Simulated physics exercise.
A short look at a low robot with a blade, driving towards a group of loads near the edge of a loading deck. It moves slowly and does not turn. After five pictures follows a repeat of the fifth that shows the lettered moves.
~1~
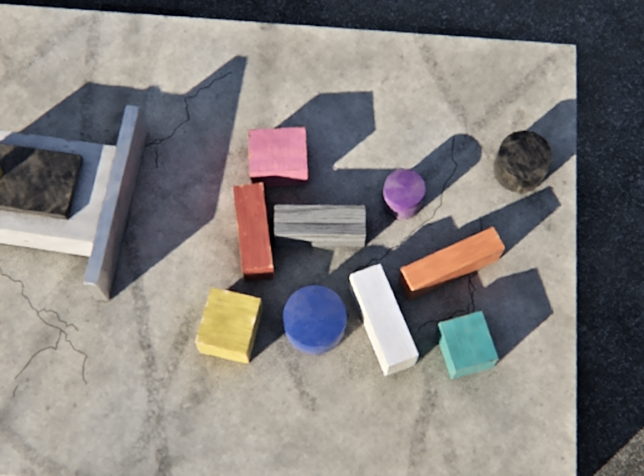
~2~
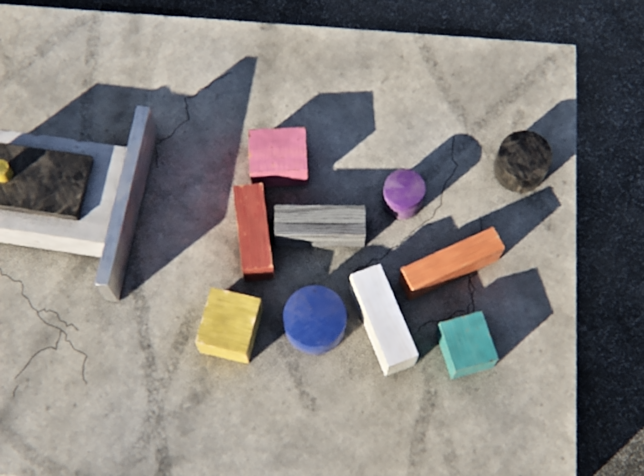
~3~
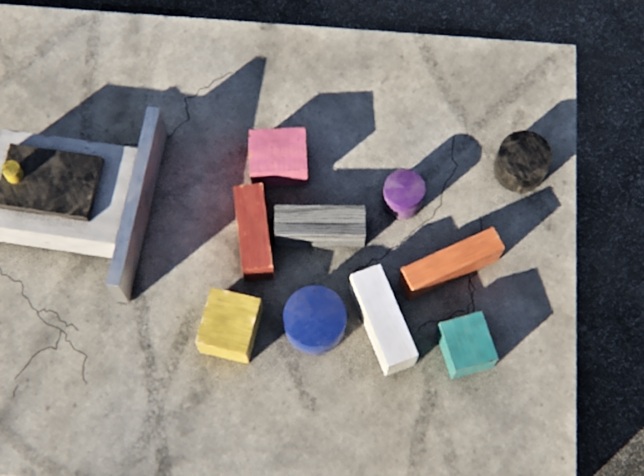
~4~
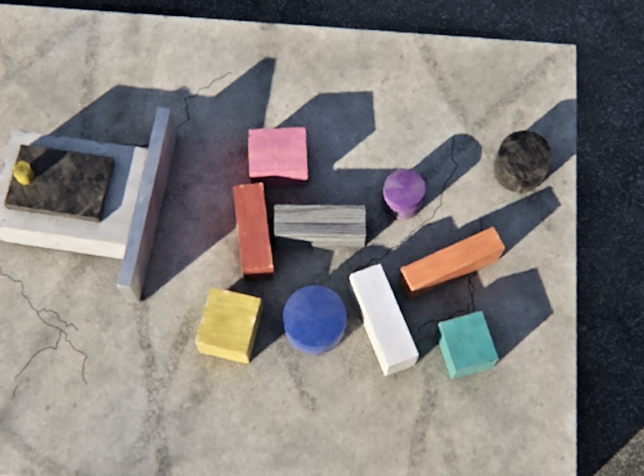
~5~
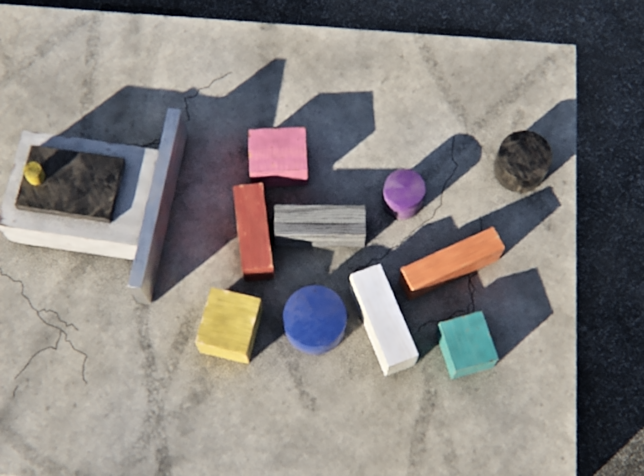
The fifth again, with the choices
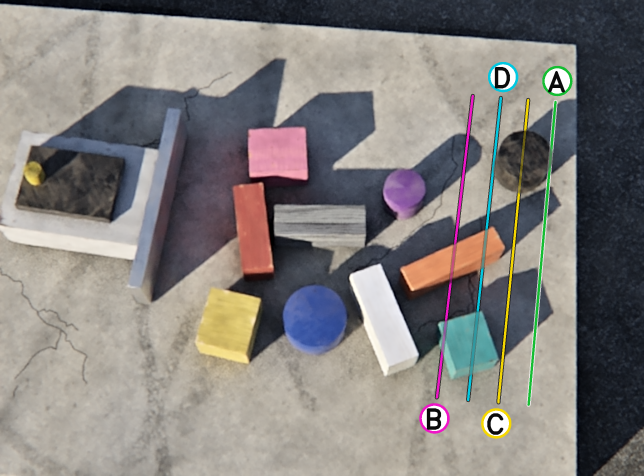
A low grey robot with an upright blade at its front slid slowly right across a pale slab, edging closer to a cluster of colourful blocks and round pieces, which all stayed still.
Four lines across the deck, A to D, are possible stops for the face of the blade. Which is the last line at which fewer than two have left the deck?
Line D.
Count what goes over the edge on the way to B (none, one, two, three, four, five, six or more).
By then, none.
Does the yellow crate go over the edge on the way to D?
By then, no.
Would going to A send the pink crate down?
Yes.
On the marked copy, A at (543, 246); B at (456, 239); C at (514, 244); D at (485, 242).
Taking D. A third of the way, robot (195, 193); yellow crate (257, 340); pink crate (320, 163).
Two thirds of the way, robot (315, 202); orange bar (502, 289); purple canister (478, 208).
When it is over, robot (408, 209); black canister (581, 169); purple canister (564, 219); none fallen.
As for the rest, A drops four; B is within the limit but short; C drops three.
